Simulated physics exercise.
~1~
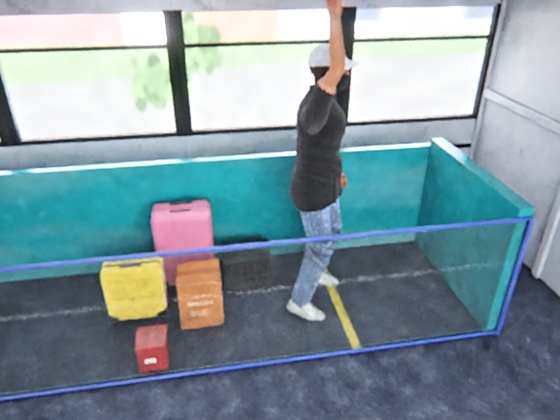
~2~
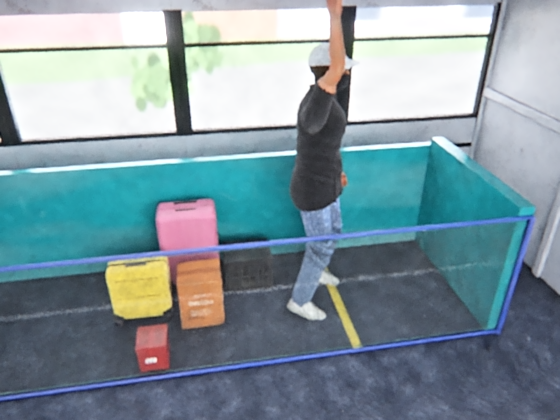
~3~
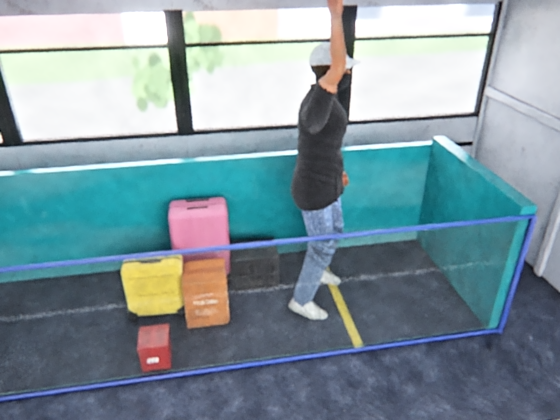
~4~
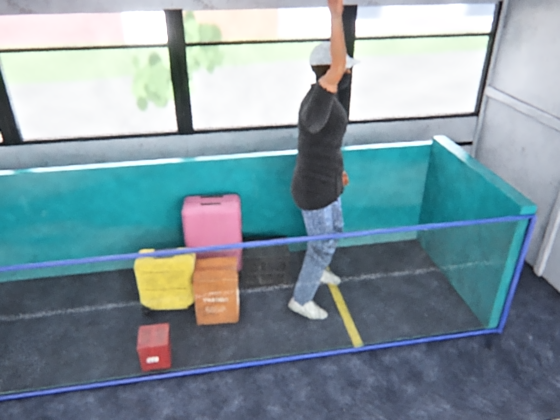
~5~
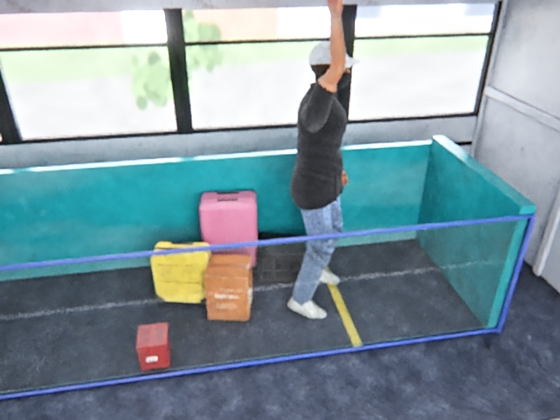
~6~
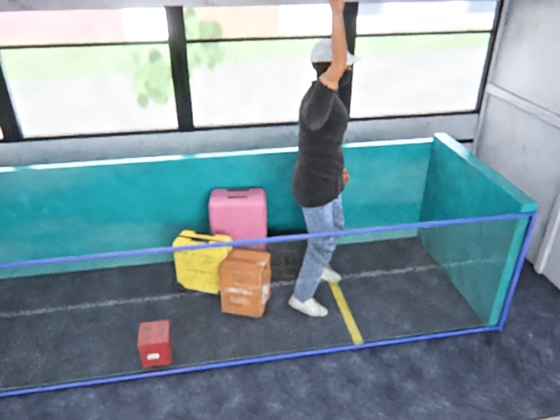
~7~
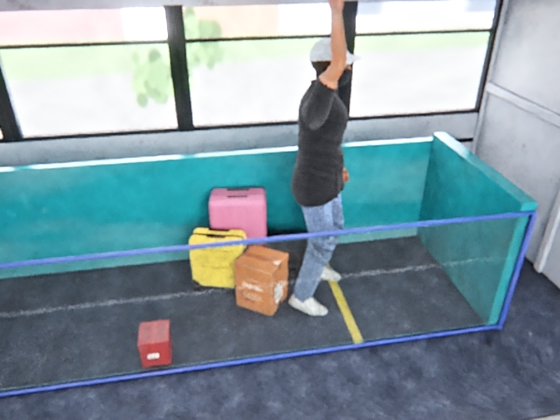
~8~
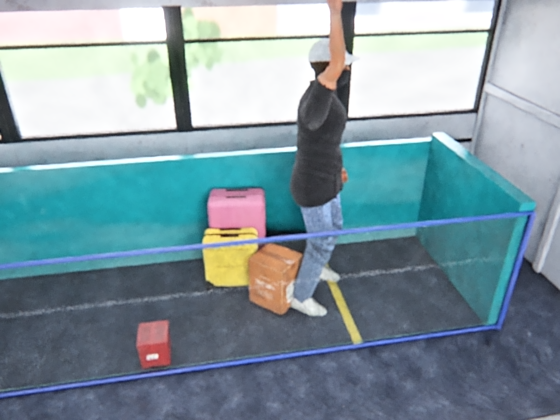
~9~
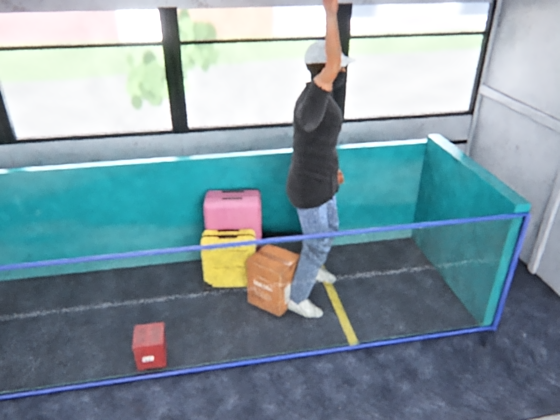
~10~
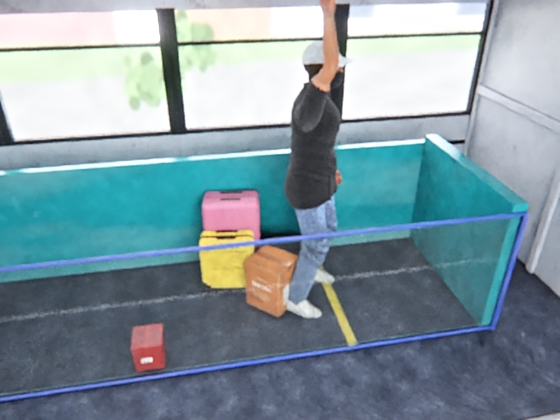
We see a person in a cap standing with one arm raised beside loose luggage as a pink suitcase, yellow case, orange pack and dark crate slide right, the pack turning slightly near the person's feet, before all settle short of the yellow line, the red box staying put.
